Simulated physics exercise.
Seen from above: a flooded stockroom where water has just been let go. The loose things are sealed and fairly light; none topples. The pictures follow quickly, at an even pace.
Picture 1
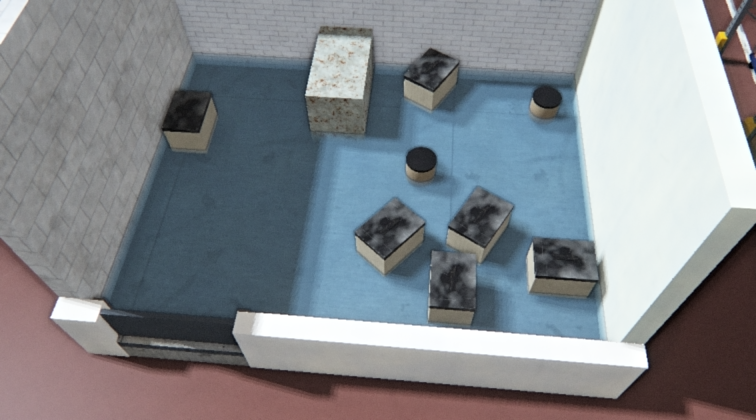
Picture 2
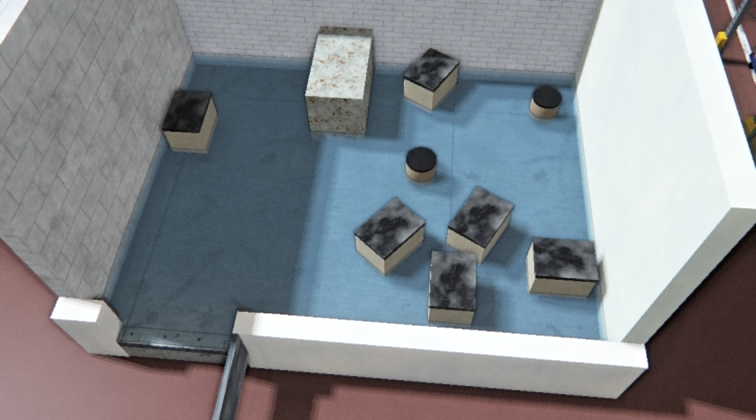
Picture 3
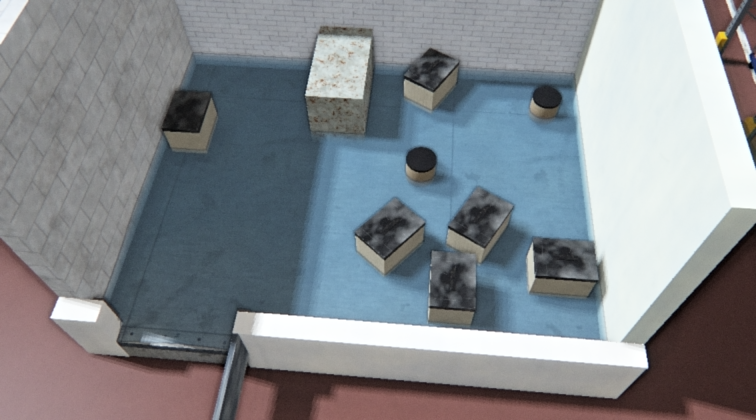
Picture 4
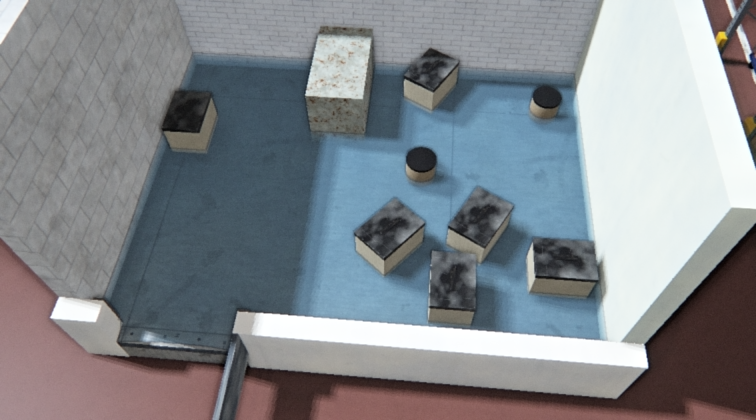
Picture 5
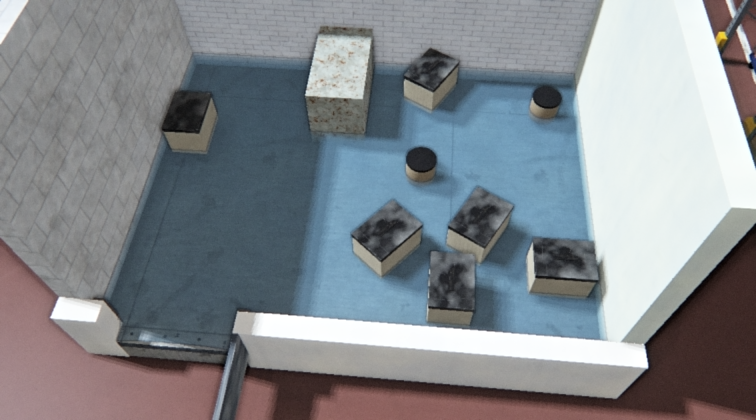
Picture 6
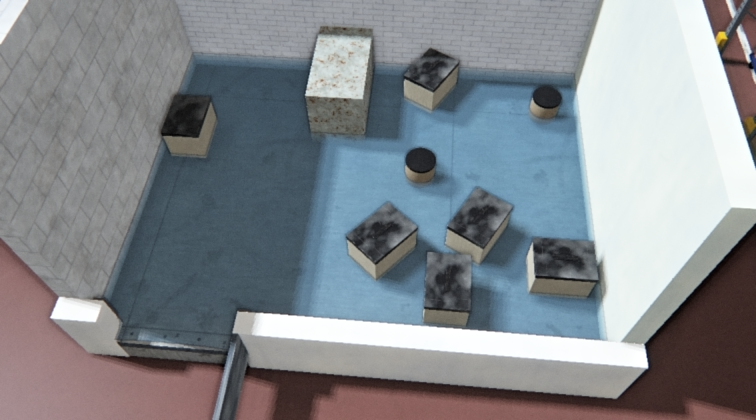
Flooded stockroom seen from above, a dark gate swinging open at lower left, then a few floating chests shifting slightly.
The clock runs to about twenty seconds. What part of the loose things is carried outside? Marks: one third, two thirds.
It is between one and two thirds.
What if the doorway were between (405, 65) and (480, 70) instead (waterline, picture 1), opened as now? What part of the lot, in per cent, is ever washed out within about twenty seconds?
Near 60 in a hundred.
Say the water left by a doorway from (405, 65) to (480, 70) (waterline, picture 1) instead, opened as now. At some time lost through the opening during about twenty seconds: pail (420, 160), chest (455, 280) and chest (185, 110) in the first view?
In that order: Carried outside, left behind, stays.
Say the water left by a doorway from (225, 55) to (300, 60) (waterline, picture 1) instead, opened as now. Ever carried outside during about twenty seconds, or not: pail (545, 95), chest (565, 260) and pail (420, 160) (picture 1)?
In that order: Stays, no, yes.
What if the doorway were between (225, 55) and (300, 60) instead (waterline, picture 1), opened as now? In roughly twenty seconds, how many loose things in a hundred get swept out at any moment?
Close to 20 %.
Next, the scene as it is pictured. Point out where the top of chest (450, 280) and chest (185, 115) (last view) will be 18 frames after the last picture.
At about (261, 285) and (132, 233).
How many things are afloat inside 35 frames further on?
I count 2.
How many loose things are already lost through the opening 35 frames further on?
I count 4.
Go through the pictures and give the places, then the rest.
A chest at (390, 227) floats; a chest at (186, 110), afloat; 0 of 8 have shifted, in the first picture.
A chest at (390, 227), afloat; a chest at (186, 110), afloat; 0 of 8 have shifted, in the second picture.
A chest at (390, 227) floats; a chest at (186, 110) floats; 0 of 8 have shifted, in the third picture.
A chest at (390, 227), afloat; a chest at (186, 110) floats; 0 of 8 have shifted, in the fourth picture.
A chest at (387, 229) floats, close to its start; a chest at (186, 110), afloat; 0 of 8 have shifted, in the fifth picture.
A chest at (382, 231) floats, close to its start; a chest at (186, 114) floats, close to its start; 1 of 8 have shifted, in the sixth picture.
A moment on, 0 of 8 are out; 8 afloat.
Next, 1 of 8 are out; 7 afloat.
Later, 4 of 8 are out; 2 afloat.
In the end, 4 of 8 are out; 2 afloat.
